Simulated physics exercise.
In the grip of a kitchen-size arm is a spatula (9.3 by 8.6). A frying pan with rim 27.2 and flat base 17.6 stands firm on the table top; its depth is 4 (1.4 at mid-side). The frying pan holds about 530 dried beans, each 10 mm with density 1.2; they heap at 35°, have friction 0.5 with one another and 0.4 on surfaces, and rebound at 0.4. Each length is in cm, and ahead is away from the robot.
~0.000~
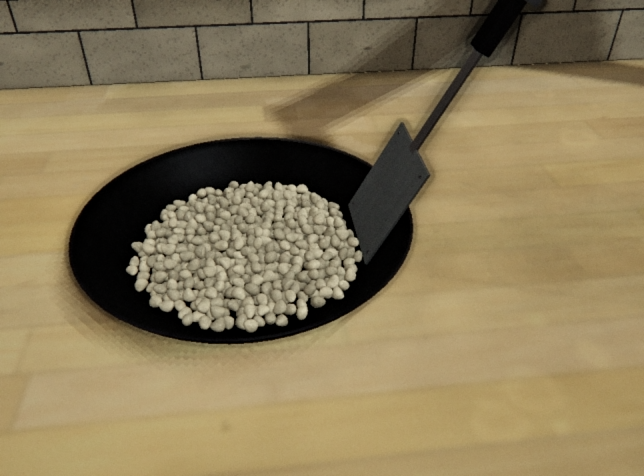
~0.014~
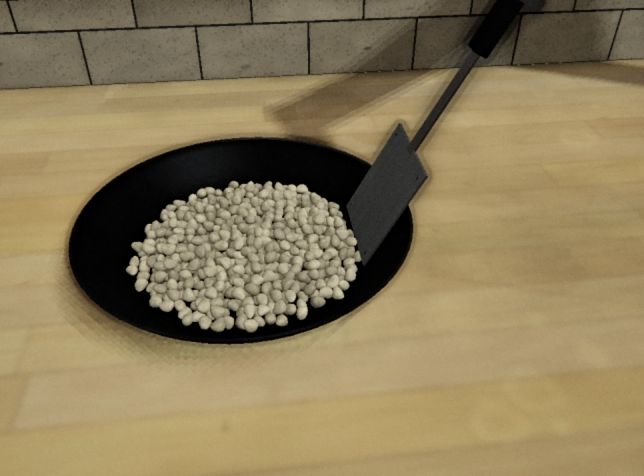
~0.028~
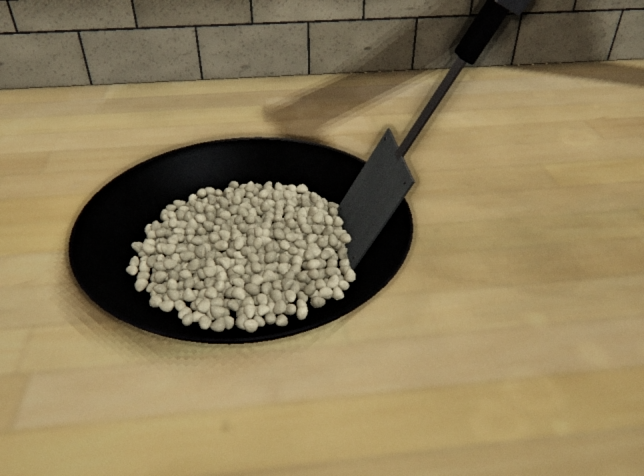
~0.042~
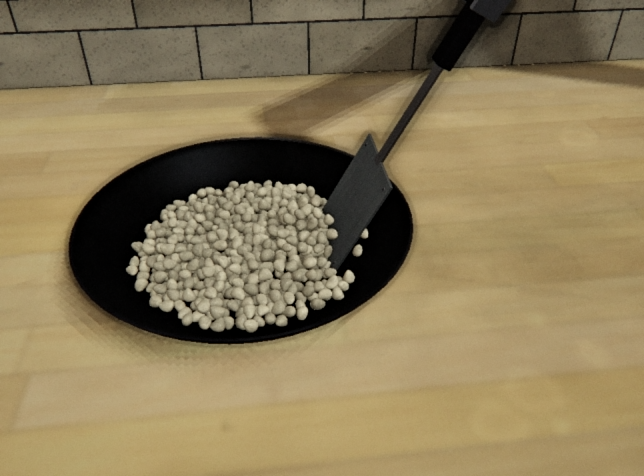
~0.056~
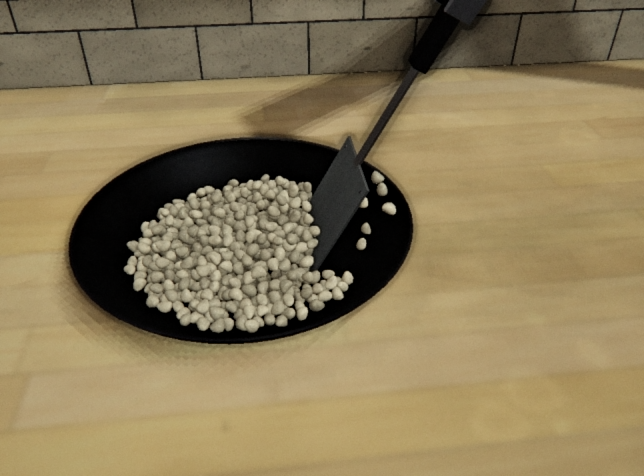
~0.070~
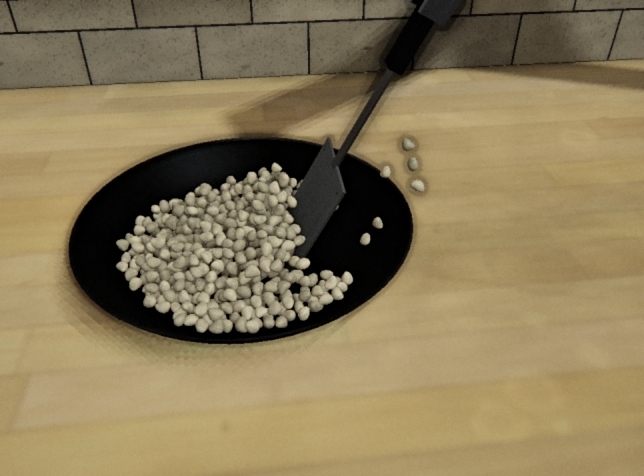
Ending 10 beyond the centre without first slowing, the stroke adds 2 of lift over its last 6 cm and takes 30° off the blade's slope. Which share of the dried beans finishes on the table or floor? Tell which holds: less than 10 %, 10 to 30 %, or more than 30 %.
What holds is more than 30 %.
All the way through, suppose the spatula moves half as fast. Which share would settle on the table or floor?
In that case, close to 15 per cent.
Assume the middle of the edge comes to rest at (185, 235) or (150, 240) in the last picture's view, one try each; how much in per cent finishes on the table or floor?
Estimates, in order: 5 % and 15 %.
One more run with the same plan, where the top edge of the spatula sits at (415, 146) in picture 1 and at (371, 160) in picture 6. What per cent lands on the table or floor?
Near 25 in a hundred.
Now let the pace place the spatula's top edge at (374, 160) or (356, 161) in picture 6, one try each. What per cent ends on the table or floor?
Respectively, around 30 and 35 per cent.
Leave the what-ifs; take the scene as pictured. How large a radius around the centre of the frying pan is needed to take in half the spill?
Distance, approx.: 30 cm.
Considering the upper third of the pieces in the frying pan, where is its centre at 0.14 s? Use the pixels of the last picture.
(175, 224).
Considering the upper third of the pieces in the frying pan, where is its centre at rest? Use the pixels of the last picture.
Somewhere around (171, 252) in the last picture.
After 0.10 s, sloping 62°, highest piece 15 above the table; 529 in the frying pan, 5 on the blade or in flight.
After 0.14 s, sloping 55°, highest piece 20 above the table; 527 in the frying pan, 7 on the blade or in flight.
After 0.35 s, sloping 32°, highest piece 28 above the table; 325 in the frying pan, 137 on the table or floor, 72 on the blade or in flight.
After 1.40 s, sloping 32°, highest piece 5 above the table; 325 in the frying pan, 209 on the table or floor.
At rest, 325 in the frying pan, 209 on the table or floor. That is 39 % on the table or floor.
